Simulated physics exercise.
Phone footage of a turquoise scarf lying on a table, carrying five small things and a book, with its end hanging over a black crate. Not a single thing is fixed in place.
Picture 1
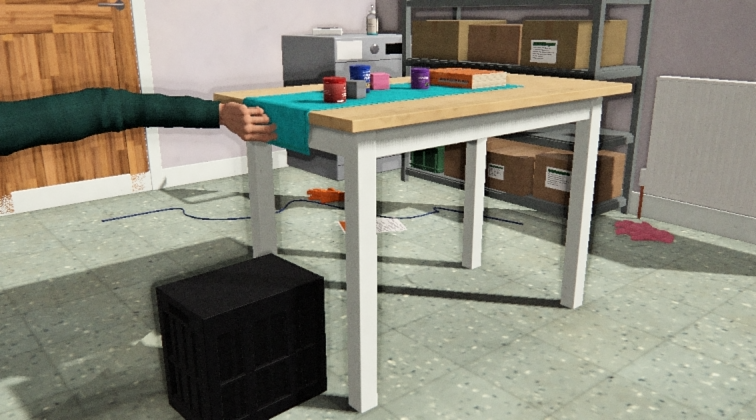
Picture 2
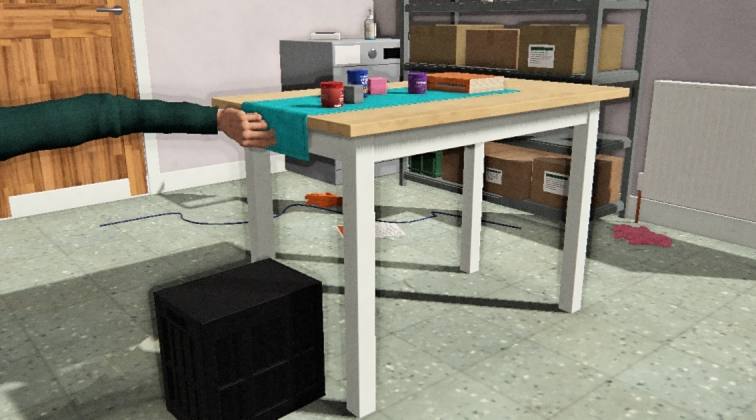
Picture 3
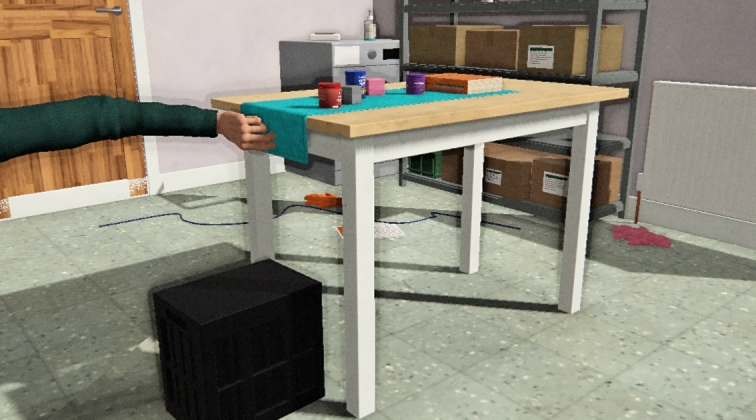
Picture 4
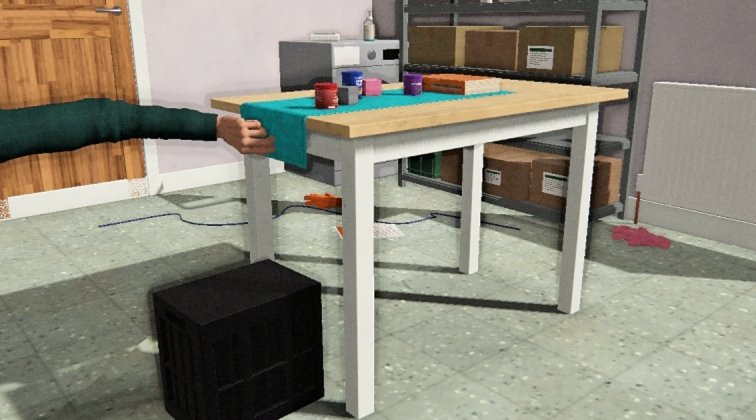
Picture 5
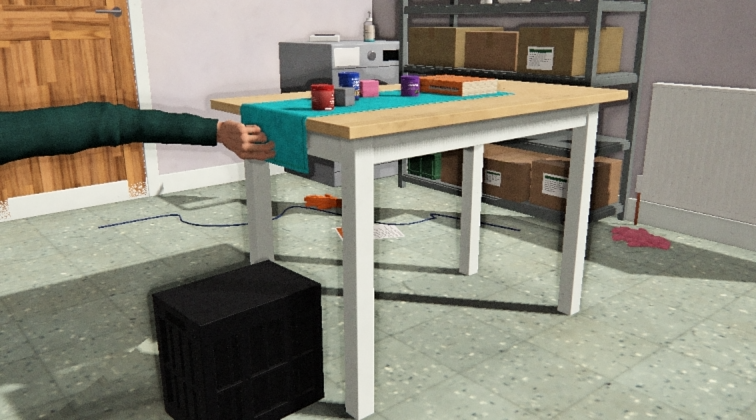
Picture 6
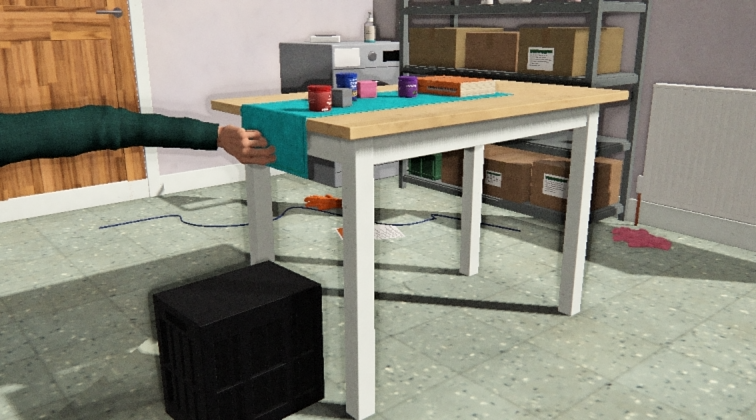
The clip shows a hand in a dark green sleeve gripping the end of a turquoise scarf on a table and drawing it slowly downward, as the small pots and cubes on it shift slightly left toward the edge above a black crate.
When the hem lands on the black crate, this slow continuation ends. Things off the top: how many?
The final total over the edge will be three.
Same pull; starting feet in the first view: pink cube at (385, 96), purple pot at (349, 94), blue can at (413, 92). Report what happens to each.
The pink cube ends up knocked off; the purple pot ends up knocked off; the blue can ends up still aboard.
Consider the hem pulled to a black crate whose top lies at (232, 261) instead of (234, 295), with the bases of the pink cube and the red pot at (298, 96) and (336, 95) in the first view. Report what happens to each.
The pink cube ends up off while the red pot ends up off.
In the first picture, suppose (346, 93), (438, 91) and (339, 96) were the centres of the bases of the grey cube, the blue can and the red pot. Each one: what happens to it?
Grey cube lost, blue can safe, red pot lost.
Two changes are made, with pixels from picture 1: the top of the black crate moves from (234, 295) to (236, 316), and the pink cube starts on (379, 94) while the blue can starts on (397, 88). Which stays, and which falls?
So the pink cube leaves, and the blue can stays there.
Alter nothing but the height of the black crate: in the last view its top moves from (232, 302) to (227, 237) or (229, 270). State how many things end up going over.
For the first height 1, for the second 2.
Soon after, hem near (275, 242); red pot and grey cube gone.
After that, hem on the crate; red pot, grey cube and blue can gone.
In the end, hem on the crate; red pot, grey cube and blue can gone. Over the edge go three.
